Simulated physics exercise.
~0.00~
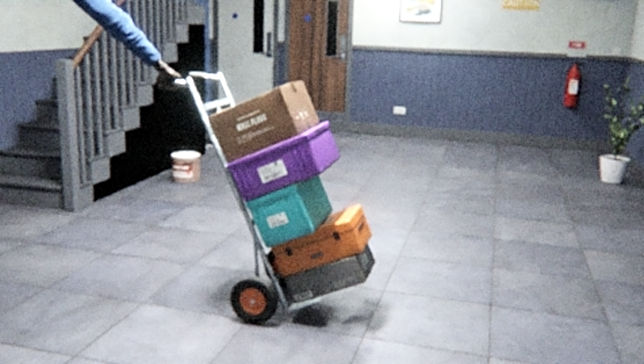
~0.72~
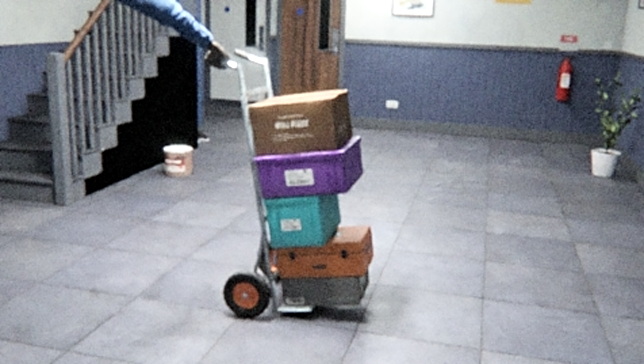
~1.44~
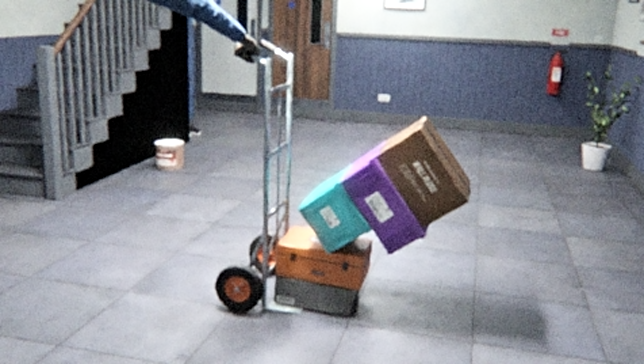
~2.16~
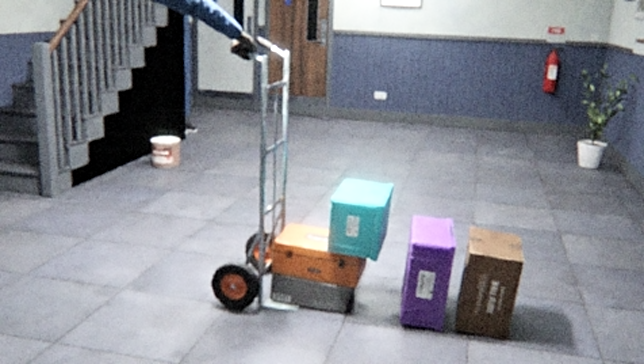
In the video, a gloved hand tips a sack truck stacked with five containers upright, and the top three topple to the right. The brown box and purple tote land on the floor, while the turquoise tote rests tipped on the orange toolbox above the grey parcel.
